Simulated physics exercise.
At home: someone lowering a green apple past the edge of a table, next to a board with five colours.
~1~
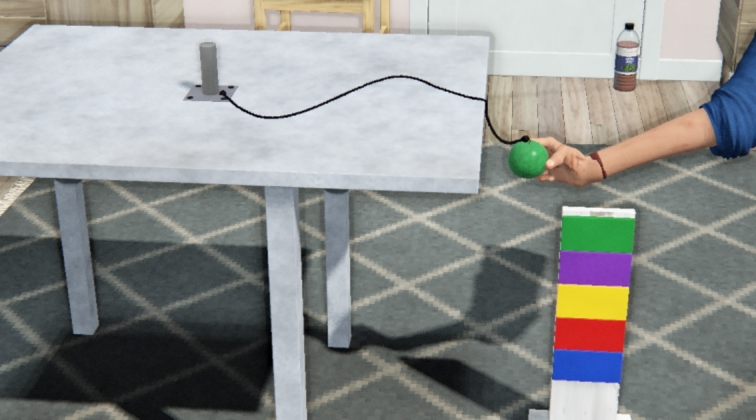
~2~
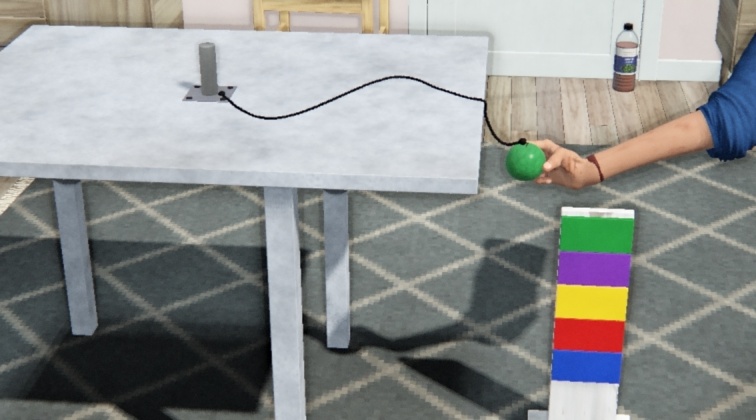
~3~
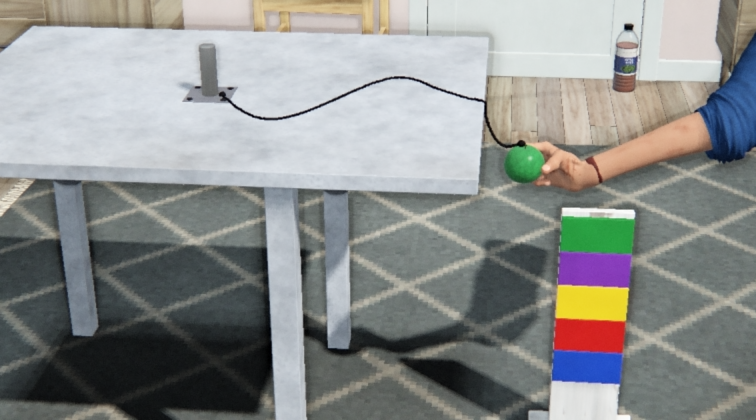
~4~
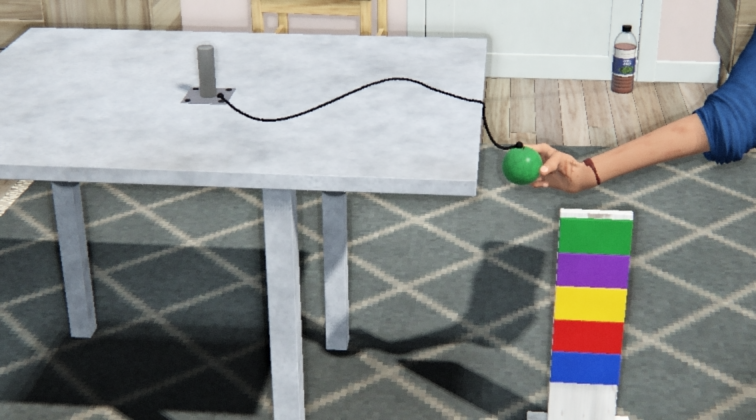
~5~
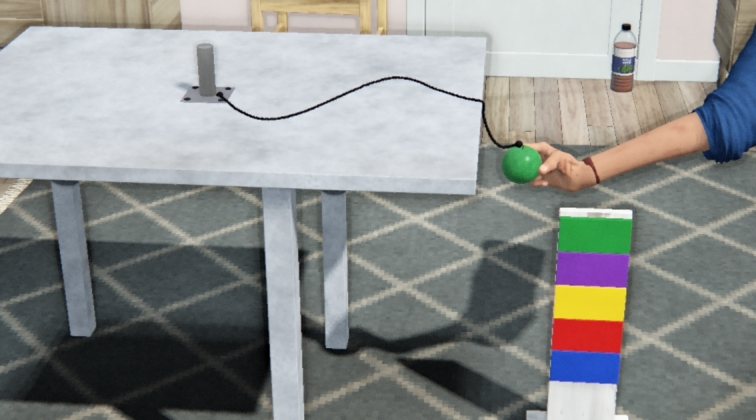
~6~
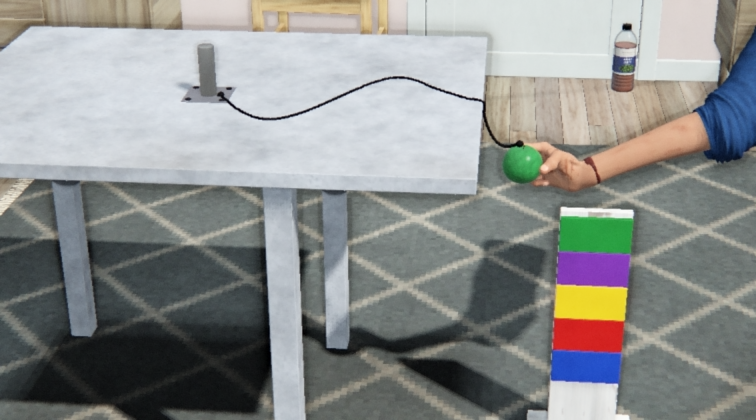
A hand reaching in from the right holds a small green ball on a black cord just beyond a pale grey table's edge, and it shifts very slightly left and down, then stays nearly still. The cord curves across the tabletop from a short grey post on the left. The steady, slightly raised view also shows a patterned grey rug and an upright strip banded green, purple, yellow, red and blue.
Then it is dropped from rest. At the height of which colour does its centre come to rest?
The yellow one.
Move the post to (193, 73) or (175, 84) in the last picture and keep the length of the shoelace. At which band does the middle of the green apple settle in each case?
One after the other, purple; purple.
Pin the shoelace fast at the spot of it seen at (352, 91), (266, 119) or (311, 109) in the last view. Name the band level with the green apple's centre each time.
It would be green; purple; purple.
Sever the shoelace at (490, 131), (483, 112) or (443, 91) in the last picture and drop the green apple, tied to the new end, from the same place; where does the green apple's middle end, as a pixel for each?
About (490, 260), (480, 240) and (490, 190).
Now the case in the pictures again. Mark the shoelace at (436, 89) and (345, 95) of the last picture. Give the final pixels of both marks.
They go to (482, 167) and to (411, 103).
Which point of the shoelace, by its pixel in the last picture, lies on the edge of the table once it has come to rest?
Near (393, 78).
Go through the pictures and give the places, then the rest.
Green apple (528, 159); green (598, 236); purple (595, 270); yellow (592, 303); red (590, 336); blue (587, 367), in the first picture.
Green apple (525, 162); shoelace through (237, 107) (298, 114) (350, 92) (412, 79) (466, 97), in the second picture.
Green apple (524, 164), in the third picture.
Green apple (522, 165); shoelace through (236, 109) (297, 116) (348, 94) (411, 80) (465, 99), in the fourth picture.
Green apple (522, 164), in the fifth picture.
Green apple (522, 164); shoelace through (236, 108) (297, 115) (349, 93) (411, 79) (465, 98), in the sixth picture.
Soon after, apple near (441, 276); level with purple.
Then, apple near (493, 294); level with yellow.
At rest, apple near (485, 299); level with yellow. The shoelace holds its middle at yellow.
